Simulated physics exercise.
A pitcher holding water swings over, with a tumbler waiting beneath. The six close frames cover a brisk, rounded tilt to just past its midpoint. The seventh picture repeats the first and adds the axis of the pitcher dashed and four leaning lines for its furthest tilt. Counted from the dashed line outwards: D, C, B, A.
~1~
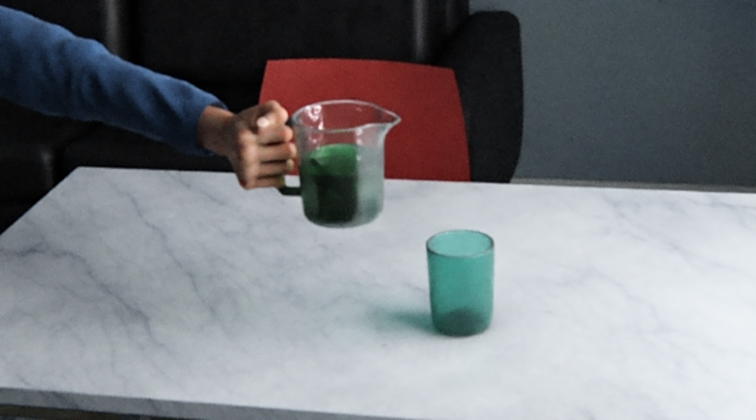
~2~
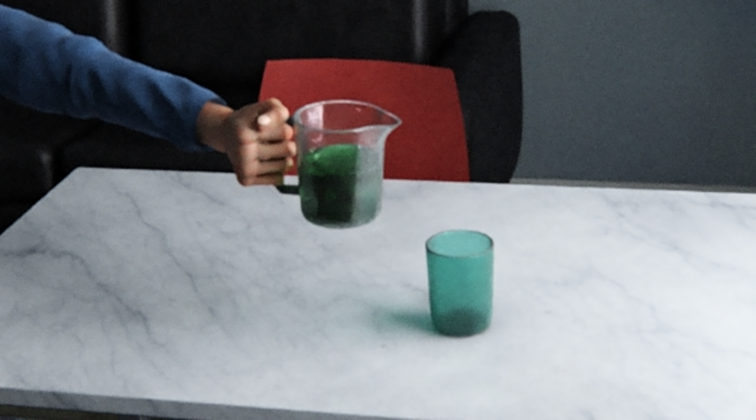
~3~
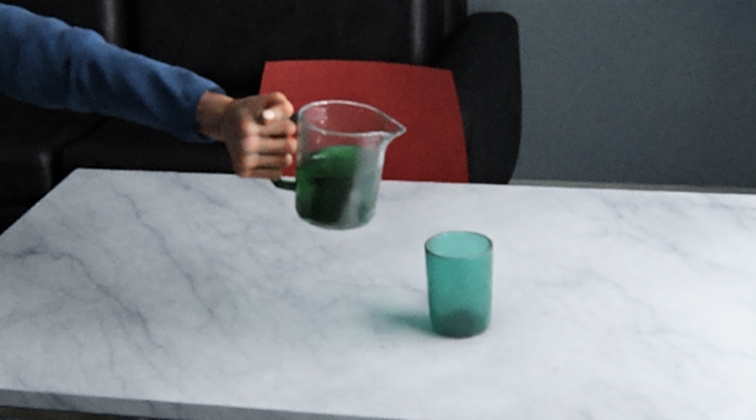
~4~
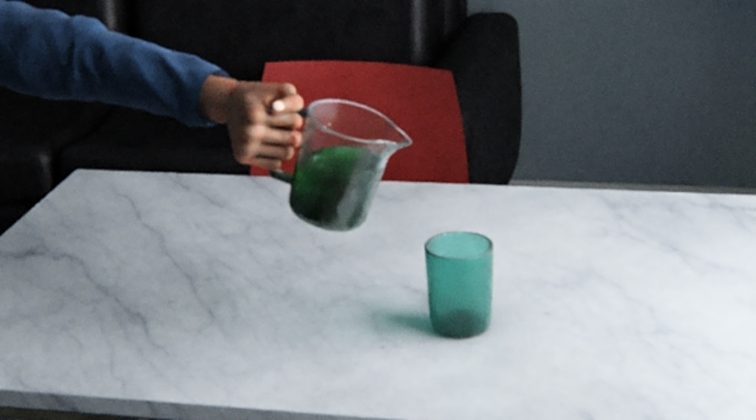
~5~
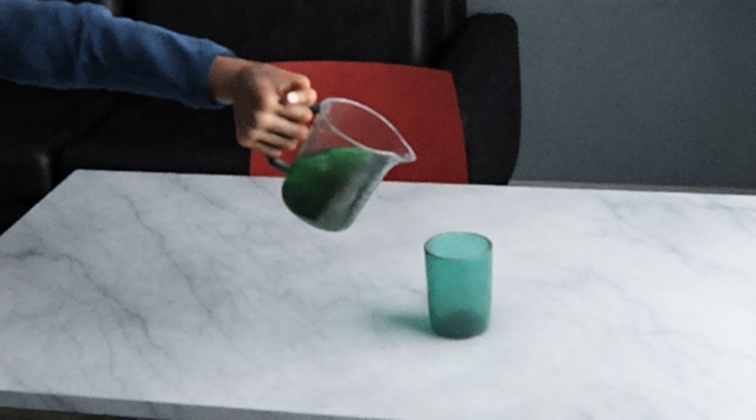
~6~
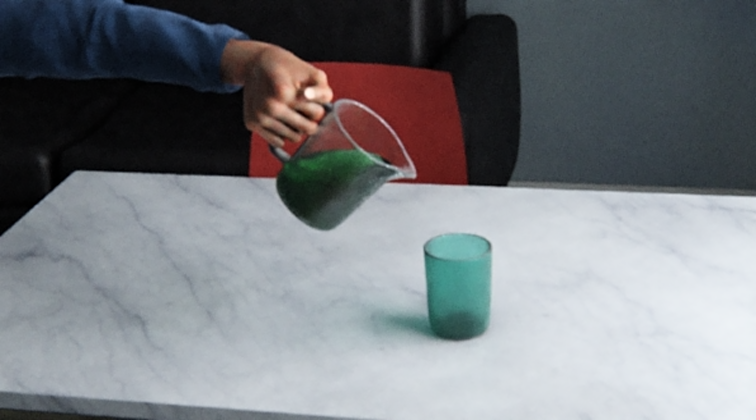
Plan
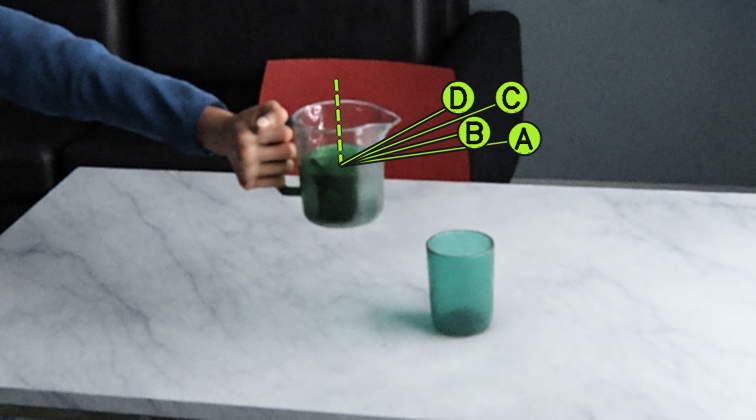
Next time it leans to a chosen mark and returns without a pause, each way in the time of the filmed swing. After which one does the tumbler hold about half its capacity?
C works best here.
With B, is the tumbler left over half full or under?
Over half.
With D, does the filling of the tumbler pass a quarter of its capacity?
Yes, it does.
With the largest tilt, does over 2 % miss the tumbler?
Yes, it does.
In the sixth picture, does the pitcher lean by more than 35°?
Yes.
On the marked copy, A at (508, 141); B at (457, 134); C at (495, 104); D at (445, 108).
If A is chosen, the tumbler ends with about 71 % of what it can hold; 11 % of the water is spilt.
If B is chosen, the tumbler ends with about 68 % of what it can hold.
If C is chosen, the tumbler ends with about 49 % of what it can hold.
If D is chosen, the tumbler ends with about 32 % of what it can hold.
